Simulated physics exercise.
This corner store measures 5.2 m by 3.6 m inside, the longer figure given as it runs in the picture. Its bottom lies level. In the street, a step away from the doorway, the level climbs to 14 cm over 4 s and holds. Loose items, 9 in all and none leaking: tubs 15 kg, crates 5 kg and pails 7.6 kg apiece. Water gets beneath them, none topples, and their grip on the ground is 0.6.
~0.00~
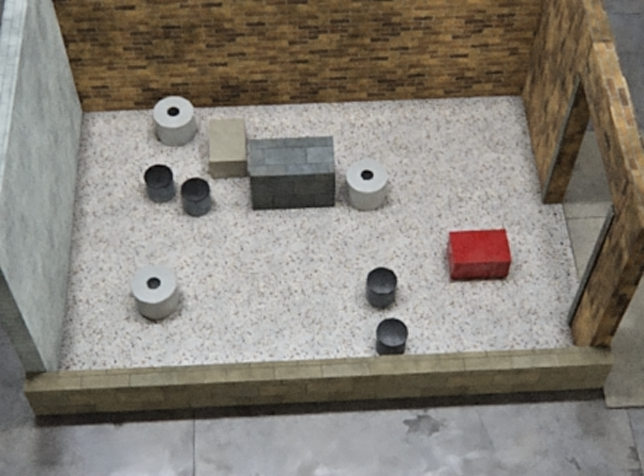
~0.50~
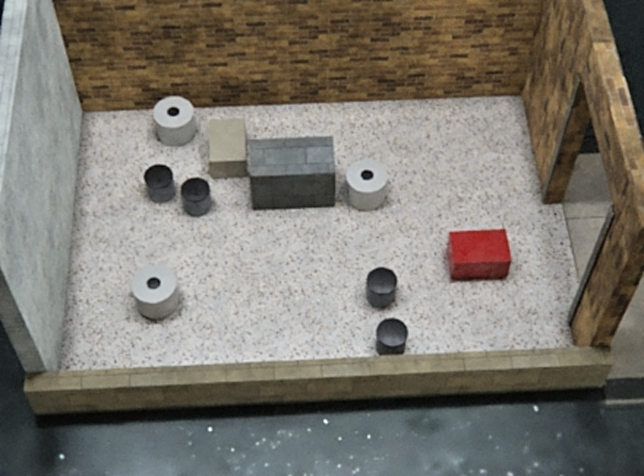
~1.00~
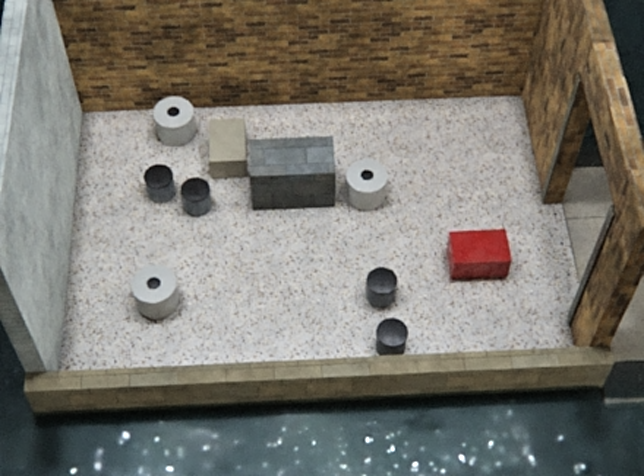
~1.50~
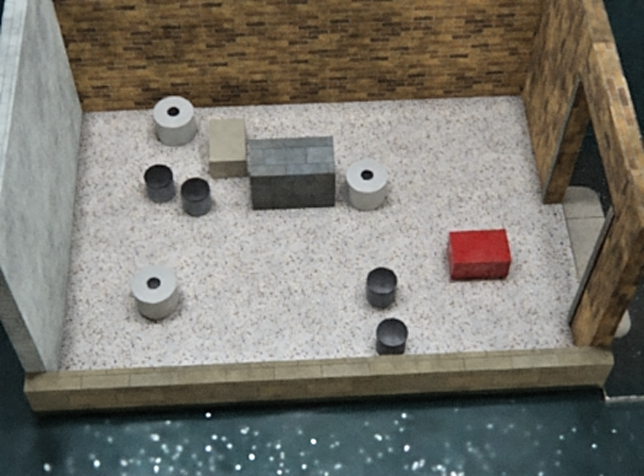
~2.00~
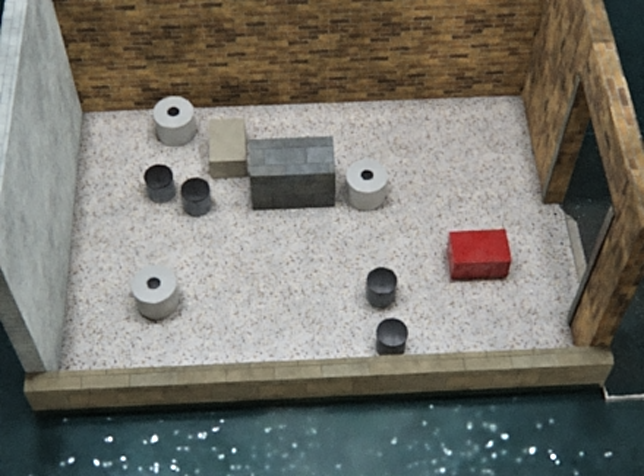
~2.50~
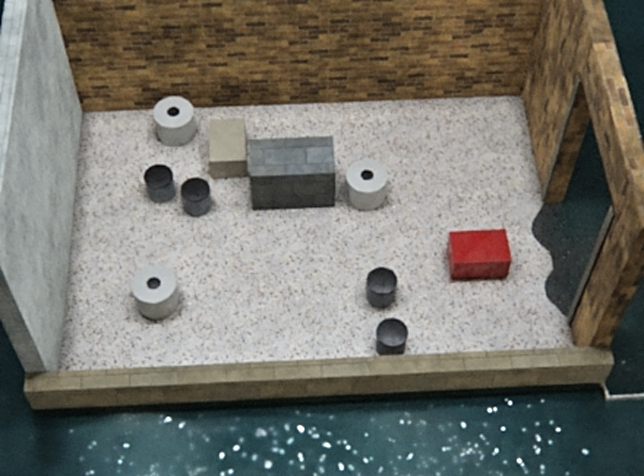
The footage shows a small brick-walled room holding a red crate, other blocks and round containers, all motionless, while dark, glinting water covers the grey ground outside, then slightly enters through the doorway at right.
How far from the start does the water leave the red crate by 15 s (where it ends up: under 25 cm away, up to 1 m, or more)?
Red crate gets carried off.
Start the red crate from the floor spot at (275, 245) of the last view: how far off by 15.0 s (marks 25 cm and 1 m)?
It ends far away.
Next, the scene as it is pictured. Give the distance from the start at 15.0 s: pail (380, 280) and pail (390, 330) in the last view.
In turn: 0 cm, 10 cm.
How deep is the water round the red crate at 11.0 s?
Roughly 7 cm.
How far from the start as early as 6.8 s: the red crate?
About 250 cm.
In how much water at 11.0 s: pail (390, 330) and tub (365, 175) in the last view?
About 6 and 5 cm.
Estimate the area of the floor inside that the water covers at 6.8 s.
About 11.5 m2.
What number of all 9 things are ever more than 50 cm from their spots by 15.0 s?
2 of them.
After 3.5 s the red crate is near (473, 246), 0.1 m from its start, aground; 0 afloat.
After 6.8 s the red crate is near (244, 250), 2.4 m from its start, afloat; 1 afloat.
After 11.0 s the red crate is near (86, 200), 4.2 m from its start, afloat; 2 afloat.
After 15.0 s the red crate is near (147, 144), 3.8 m from its start, afloat; 2 afloat.
